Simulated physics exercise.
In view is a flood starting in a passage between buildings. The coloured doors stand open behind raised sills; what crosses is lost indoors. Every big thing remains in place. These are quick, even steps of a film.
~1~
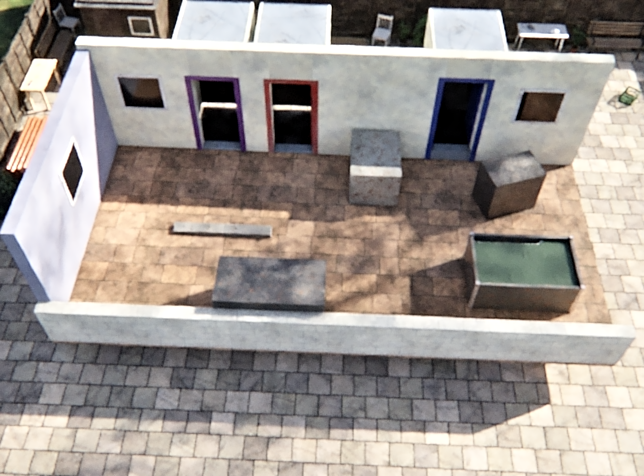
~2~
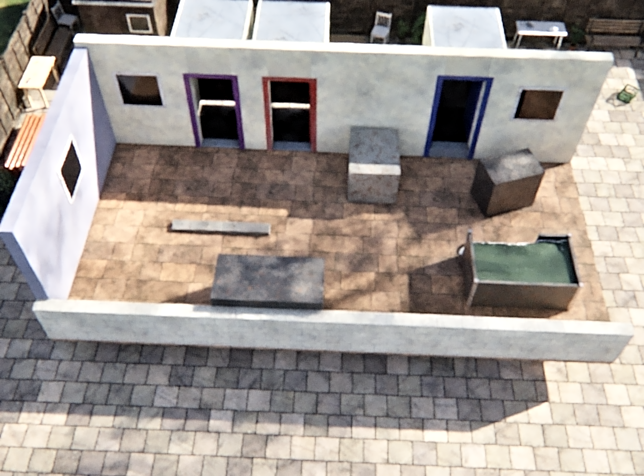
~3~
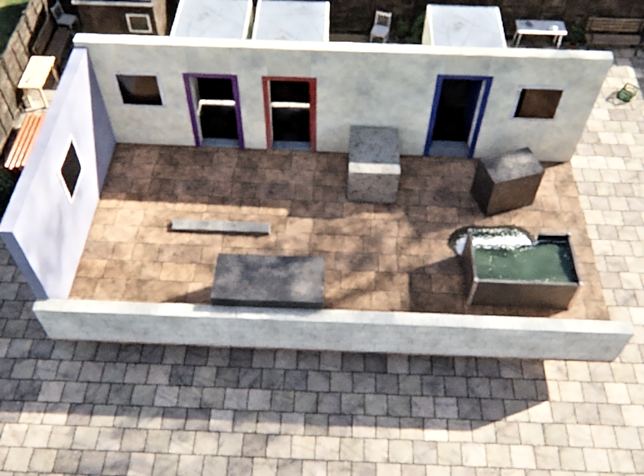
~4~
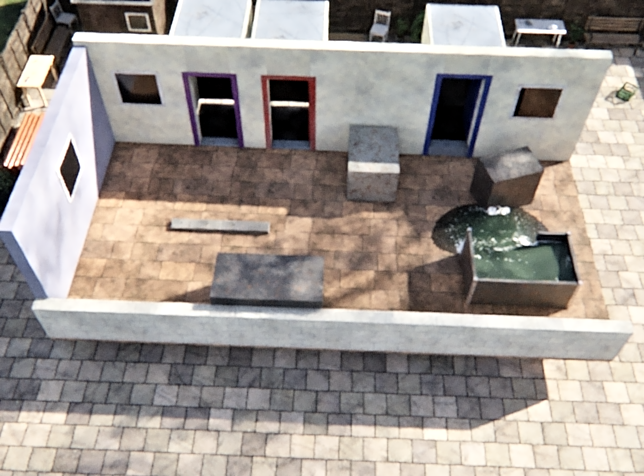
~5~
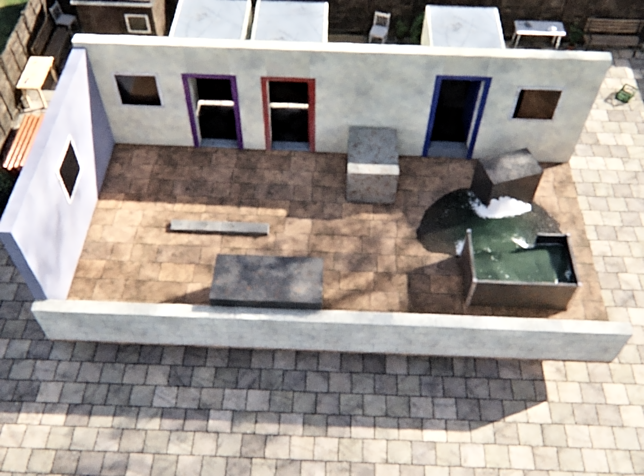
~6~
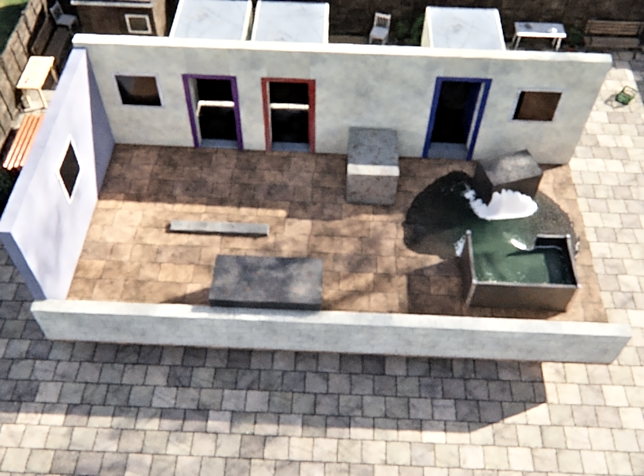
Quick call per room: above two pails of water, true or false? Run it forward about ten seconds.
Purple door: False; red door: False; blue door: False.
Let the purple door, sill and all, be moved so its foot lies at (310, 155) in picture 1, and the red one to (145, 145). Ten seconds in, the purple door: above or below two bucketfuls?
The purple one falls short.
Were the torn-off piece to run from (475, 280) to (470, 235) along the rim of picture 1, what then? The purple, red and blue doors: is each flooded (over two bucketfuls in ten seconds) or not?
One by one: Purple door ends up above; red door ends up above; blue door ends up below.
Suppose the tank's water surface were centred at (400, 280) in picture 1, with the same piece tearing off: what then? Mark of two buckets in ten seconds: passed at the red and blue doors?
My reading is that the red door tops the mark while the blue door remains below the mark.
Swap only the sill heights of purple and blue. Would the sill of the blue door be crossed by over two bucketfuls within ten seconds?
My call is that blue crosses the threshold.
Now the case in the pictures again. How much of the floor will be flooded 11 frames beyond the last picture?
Estimate: Some 25 in a hundred.
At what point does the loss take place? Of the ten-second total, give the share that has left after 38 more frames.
I'd put it near 75 in a hundred.
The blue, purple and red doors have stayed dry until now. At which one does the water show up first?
Answer: The door marked blue.
A moment on, water covers 20 % of the floor; the purple door not reached, the red door not reached, the blue door wet at the sill, nothing in.
Next, water covers 25 % of the floor; the purple door not reached, the red door wet at the sill, nothing in, the blue door under two buckets in.
Then, water covers 30 % of the floor; the purple door wet at the sill, nothing in, the red door wet at the sill, nothing in, the blue door under two buckets in.
Later, water covers 45 % of the floor; the purple door wet at the sill, nothing in, the red door wet at the sill, nothing in, the blue door under two buckets in.
In the end, water covers 50 % of the floor; the purple door wet at the sill, nothing in, the red door wet at the sill, nothing in, the blue door under two buckets in.
